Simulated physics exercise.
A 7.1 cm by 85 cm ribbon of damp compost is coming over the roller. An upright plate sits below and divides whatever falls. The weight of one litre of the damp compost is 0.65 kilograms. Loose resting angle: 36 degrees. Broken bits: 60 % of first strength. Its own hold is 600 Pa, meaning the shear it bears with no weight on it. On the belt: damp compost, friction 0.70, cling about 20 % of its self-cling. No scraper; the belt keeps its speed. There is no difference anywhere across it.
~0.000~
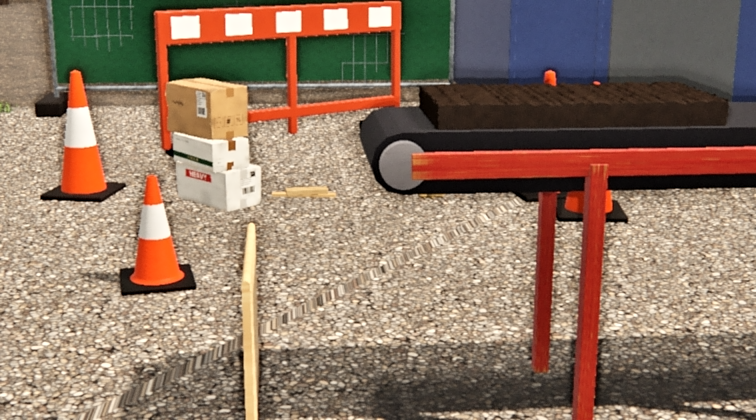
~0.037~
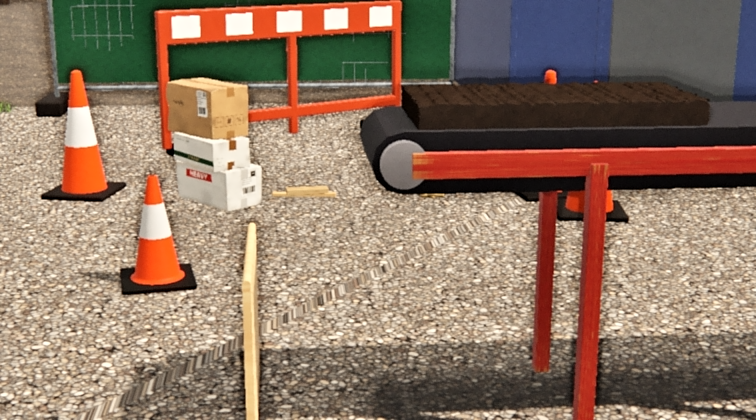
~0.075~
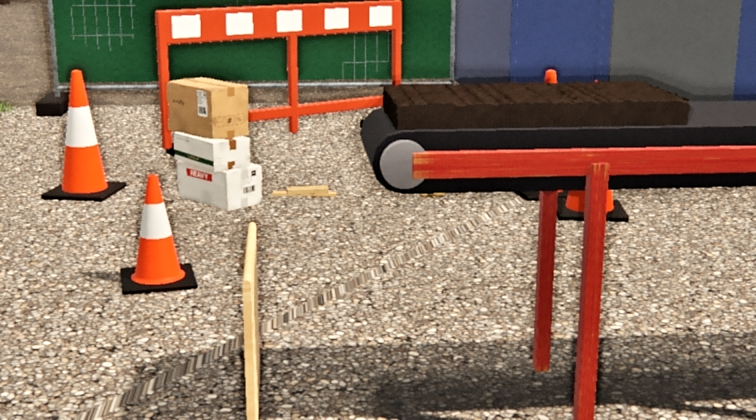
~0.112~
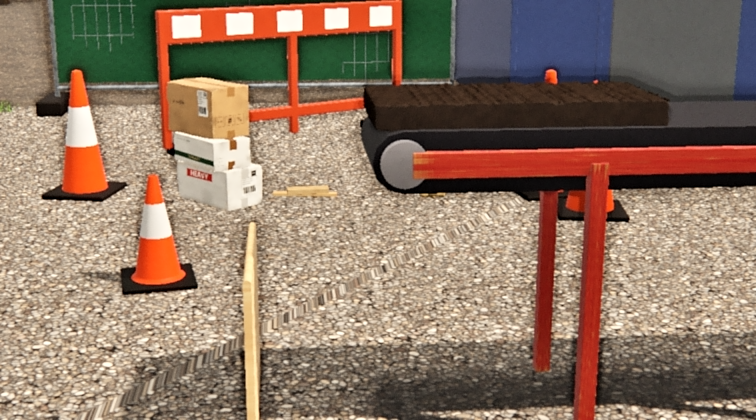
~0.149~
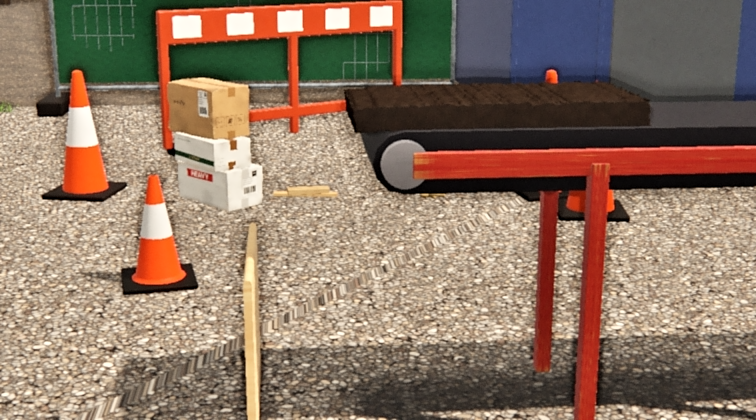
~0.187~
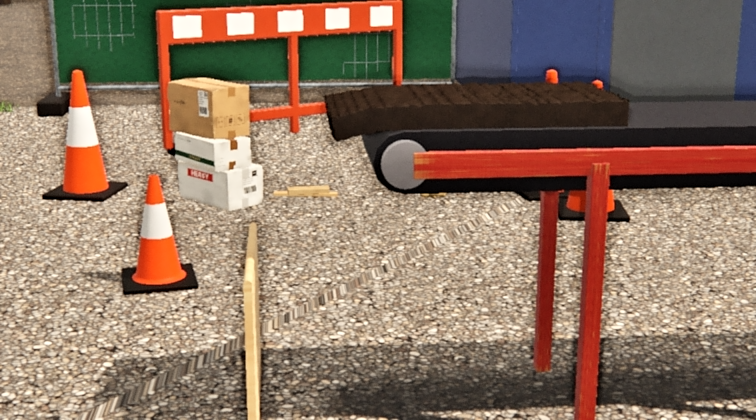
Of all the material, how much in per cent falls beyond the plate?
Roughly 100 per cent lands beyond it.
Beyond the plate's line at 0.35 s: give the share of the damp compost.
It comes to around 1 percent.
By 0.35 s, 1 % is beyond the plate's line.
By 0.54 s, 36 % is beyond the plate's line.
By 0.73 s, 78 % is beyond the plate's line.
By 0.91 s, 100 % is beyond the plate's line.
By 2.04 s, at the end, 100 % is beyond the plate's line.
